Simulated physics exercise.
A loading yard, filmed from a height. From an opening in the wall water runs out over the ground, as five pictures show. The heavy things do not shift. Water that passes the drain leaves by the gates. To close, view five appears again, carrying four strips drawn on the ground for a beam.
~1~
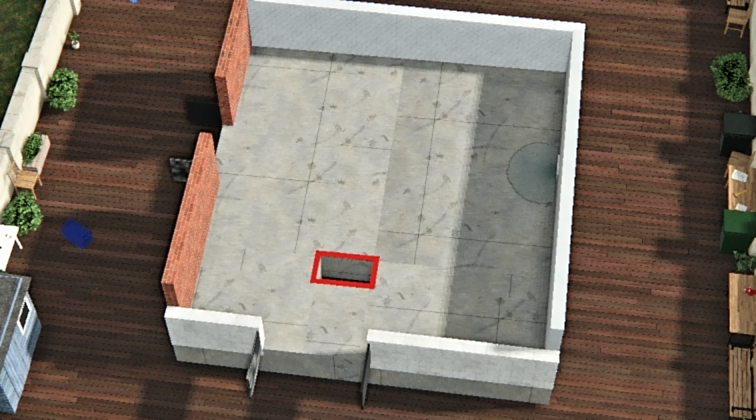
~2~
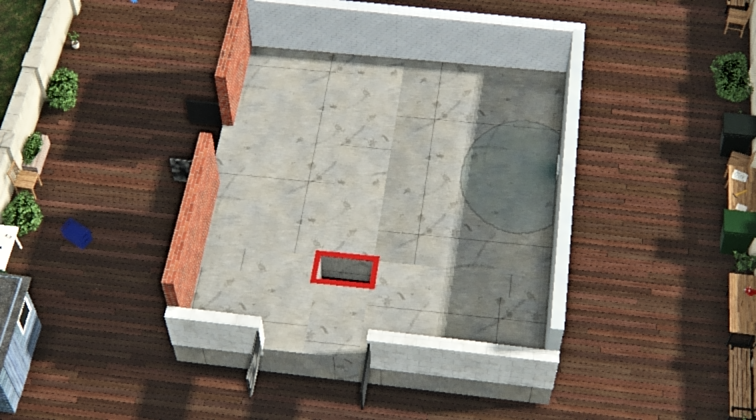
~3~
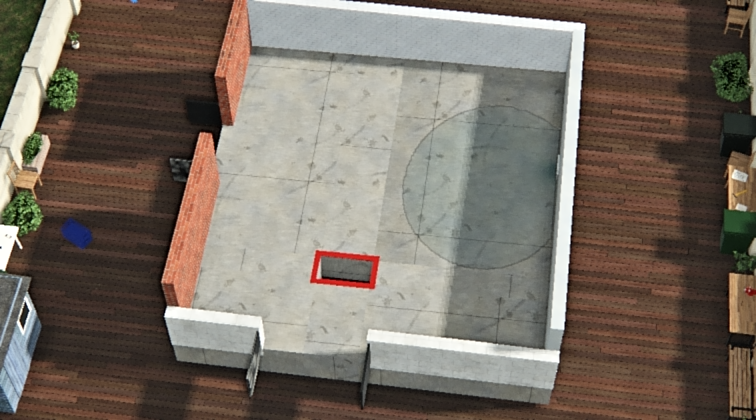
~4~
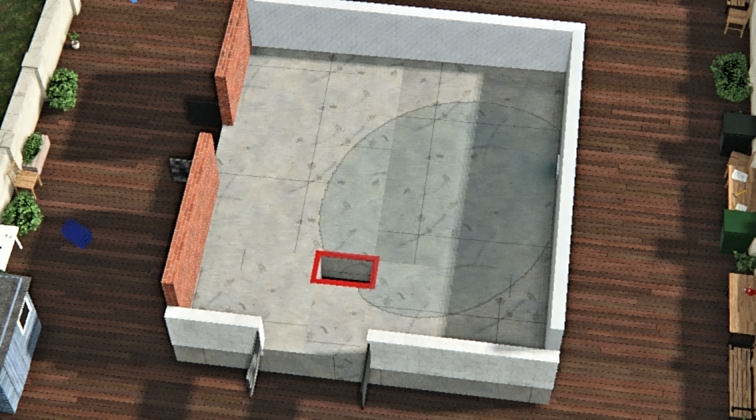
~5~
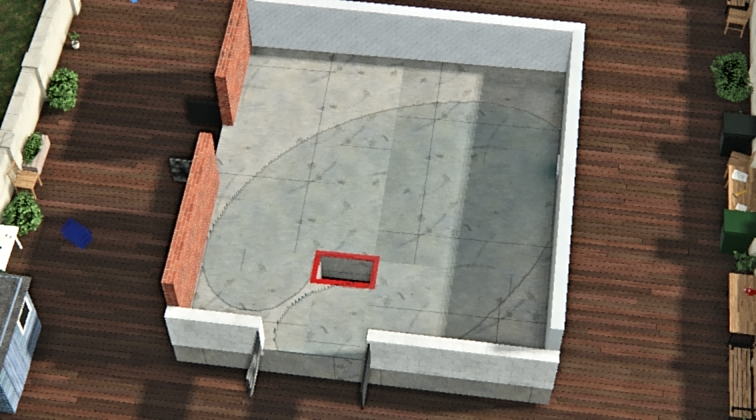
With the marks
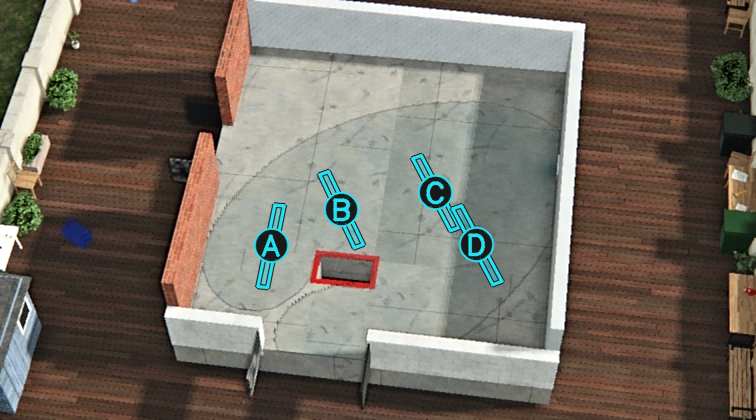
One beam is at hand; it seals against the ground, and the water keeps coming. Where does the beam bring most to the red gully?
It is B.
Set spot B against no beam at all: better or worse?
It is better.
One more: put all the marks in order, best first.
The order is B, A, D, C.
In cyan, A from (262, 287) to (279, 205); B from (324, 173) to (358, 246); C from (417, 157) to (454, 229); D from (457, 207) to (497, 282).
Choosing A, about 27 % of the stream goes into the red gully, about 69 % out by the gates.
Choosing B, about 36 % of the stream goes into the red gully, about 58 % out by the gates.
Choosing C, about 5 % of the stream goes into the red gully, about 89 % out by the gates.
Choosing D, about 17 % of the stream goes into the red gully, about 81 % out by the gates.
